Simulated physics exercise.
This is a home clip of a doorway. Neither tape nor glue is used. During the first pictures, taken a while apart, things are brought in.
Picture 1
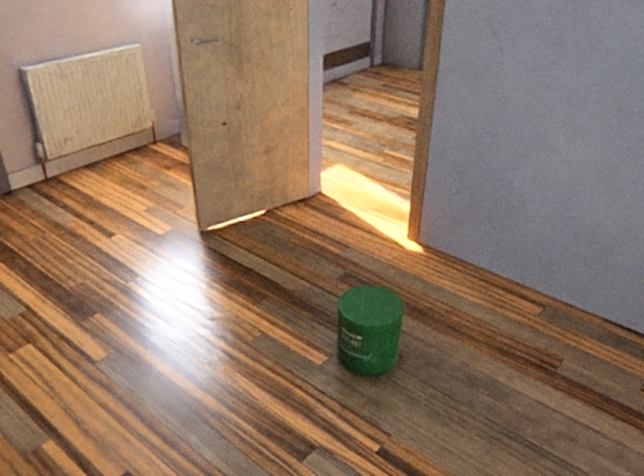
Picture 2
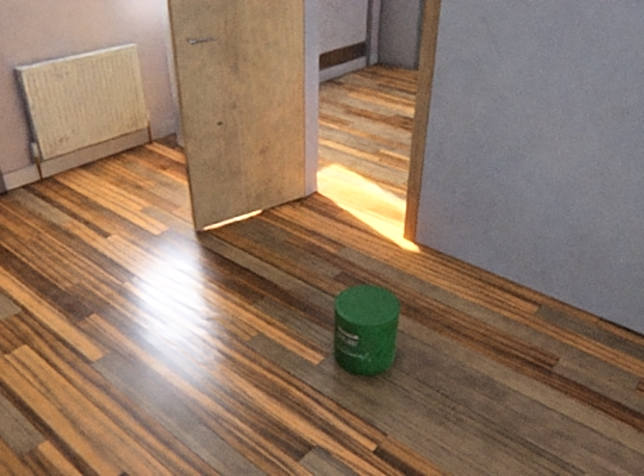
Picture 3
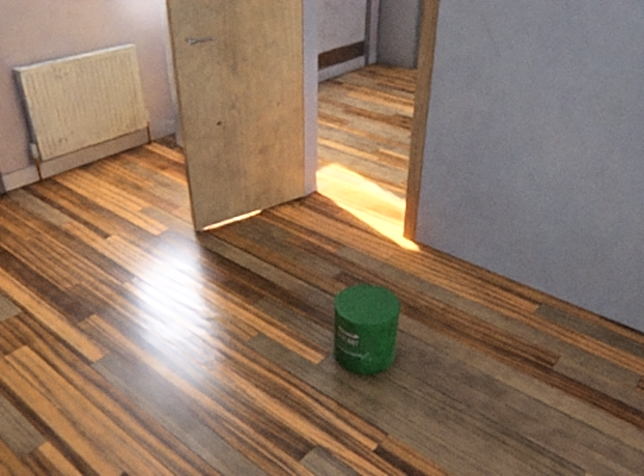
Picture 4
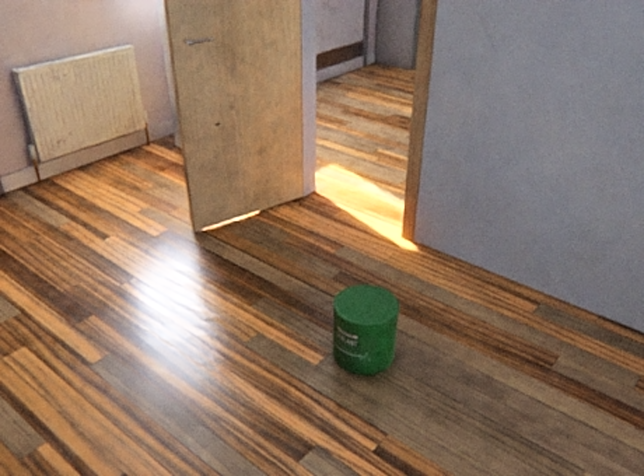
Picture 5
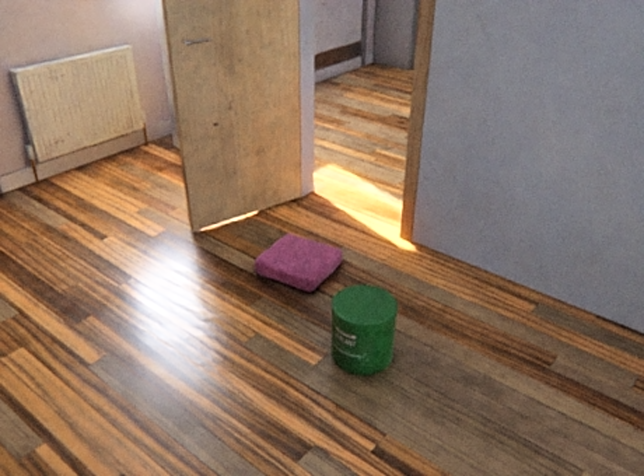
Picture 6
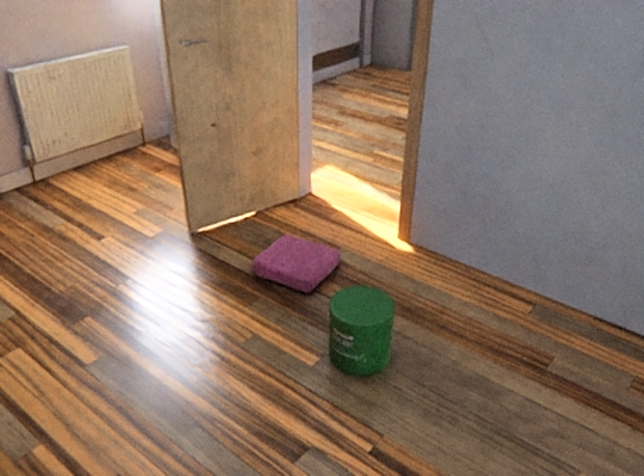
Green pail standing on a wooden floor near a motionless open door, a pink cushion later appearing between them.
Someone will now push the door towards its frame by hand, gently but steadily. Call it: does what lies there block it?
No.
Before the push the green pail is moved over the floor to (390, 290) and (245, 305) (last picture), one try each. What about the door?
Try 1 - gets caught; try 2 - swings fully home.
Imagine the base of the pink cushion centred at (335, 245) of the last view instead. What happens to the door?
Next, the door gets stuck partway.
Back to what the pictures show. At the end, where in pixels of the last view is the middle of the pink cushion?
At about (359, 274).
Then, 1.00 s on from there, open by 60°; pink cushion shifted a little near (305, 264).
Then, 1.40 s on from there, open by 39°; pink cushion shifted about its own width near (347, 271).
In the end, open by 0°; moved from the start, pink cushion; green pail unmoved. At the end, from the last picture's camera, pink cushion near (359, 274).
